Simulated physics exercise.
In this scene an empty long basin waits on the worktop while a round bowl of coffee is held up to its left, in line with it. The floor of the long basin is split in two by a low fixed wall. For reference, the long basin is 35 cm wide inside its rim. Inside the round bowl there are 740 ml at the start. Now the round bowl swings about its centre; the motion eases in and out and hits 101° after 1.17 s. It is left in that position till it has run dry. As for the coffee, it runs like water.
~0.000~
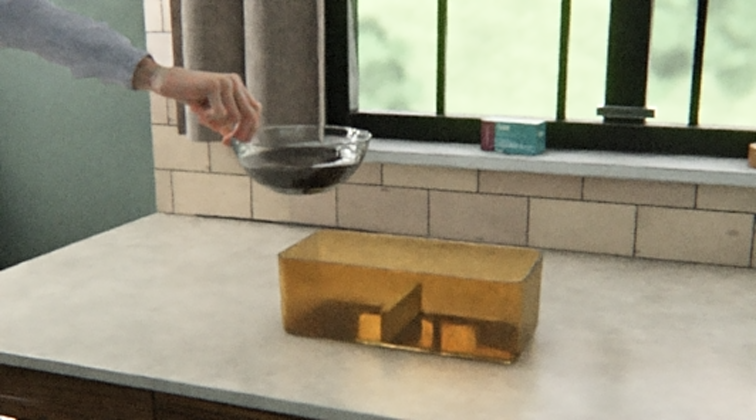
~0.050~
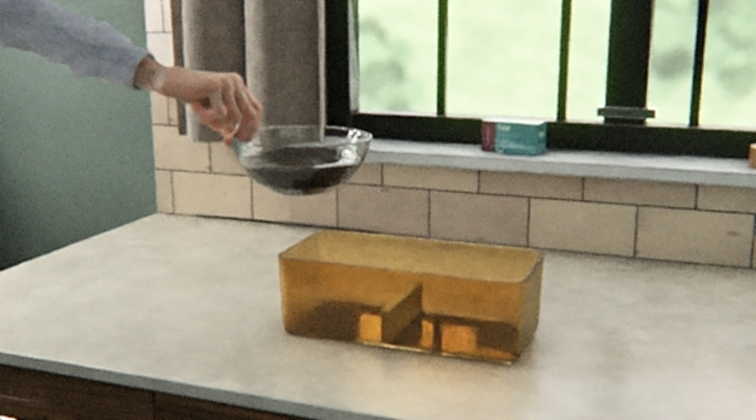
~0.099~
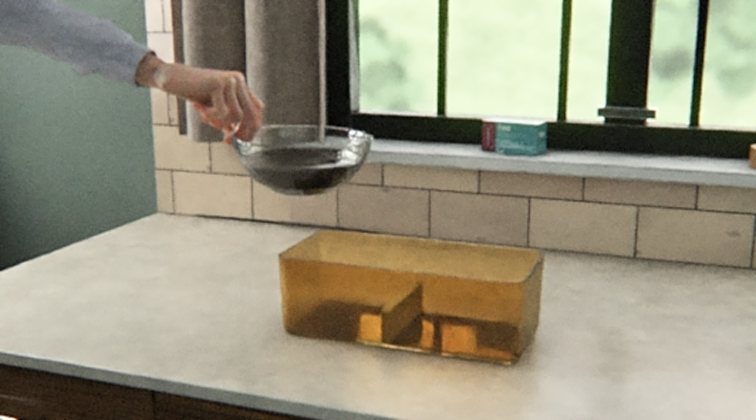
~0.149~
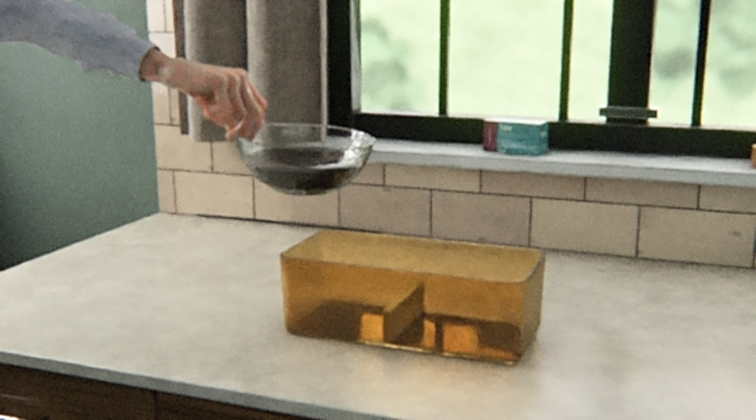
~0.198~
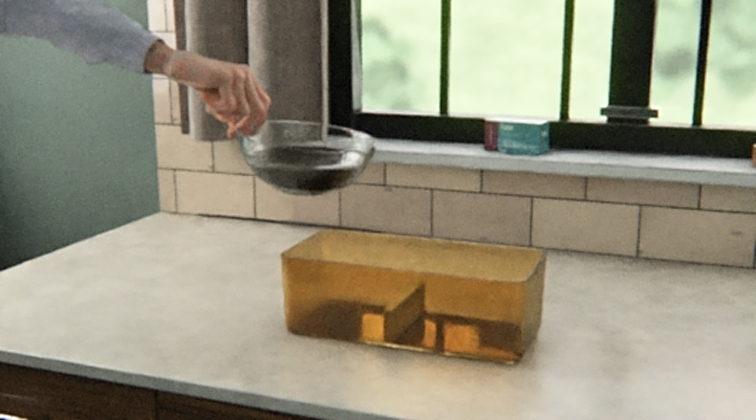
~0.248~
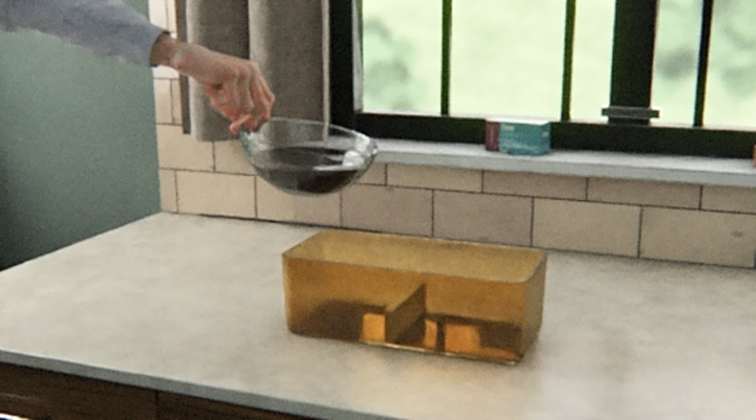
A hand reaching in from the left holds a clear round bowl of dark coffee and slowly tilts it slightly to the right, while the camera stays almost still. Below and to the right, an empty amber see-through basin with a low inner wall sits on a pale worktop. The kitchen is seen from slightly above, with cream tiles, a grey curtain and a small teal-and-red box by a black-framed window.
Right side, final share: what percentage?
29 per cent.
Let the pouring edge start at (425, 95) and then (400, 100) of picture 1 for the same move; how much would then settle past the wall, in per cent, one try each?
I'd say 95 percent on the first go, 85 percent on the next.
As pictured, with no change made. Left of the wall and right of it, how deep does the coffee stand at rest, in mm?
Once settled, the left stands around 22 mm and the right around 8 mm.
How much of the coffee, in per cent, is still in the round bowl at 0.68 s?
Roughly 48 percent.
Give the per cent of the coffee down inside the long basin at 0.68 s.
I'd estimate some 20 percent of the liquid.
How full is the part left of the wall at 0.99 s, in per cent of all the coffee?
68 %.
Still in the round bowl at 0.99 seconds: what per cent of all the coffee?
Close to 1 in a hundred.
After 0.68 s the tilt is 63° and 48 per cent is still to pour, 10 is left of the wall and 10 right of it.
After 0.99 s the tilt is 95° and 1 per cent is still to pour, 67 is left of the wall and 28 right of it.
After 1.31 s the tilt is 101° and 0 per cent is still to pour, 70 is left of the wall and 29 right of it.
After 1.67 s the tilt is 101° and 0 per cent is still to pour, 70 is left of the wall and 29 right of it.
In the end 70 per cent lies left of the wall, 29 right of it and 1 outside.
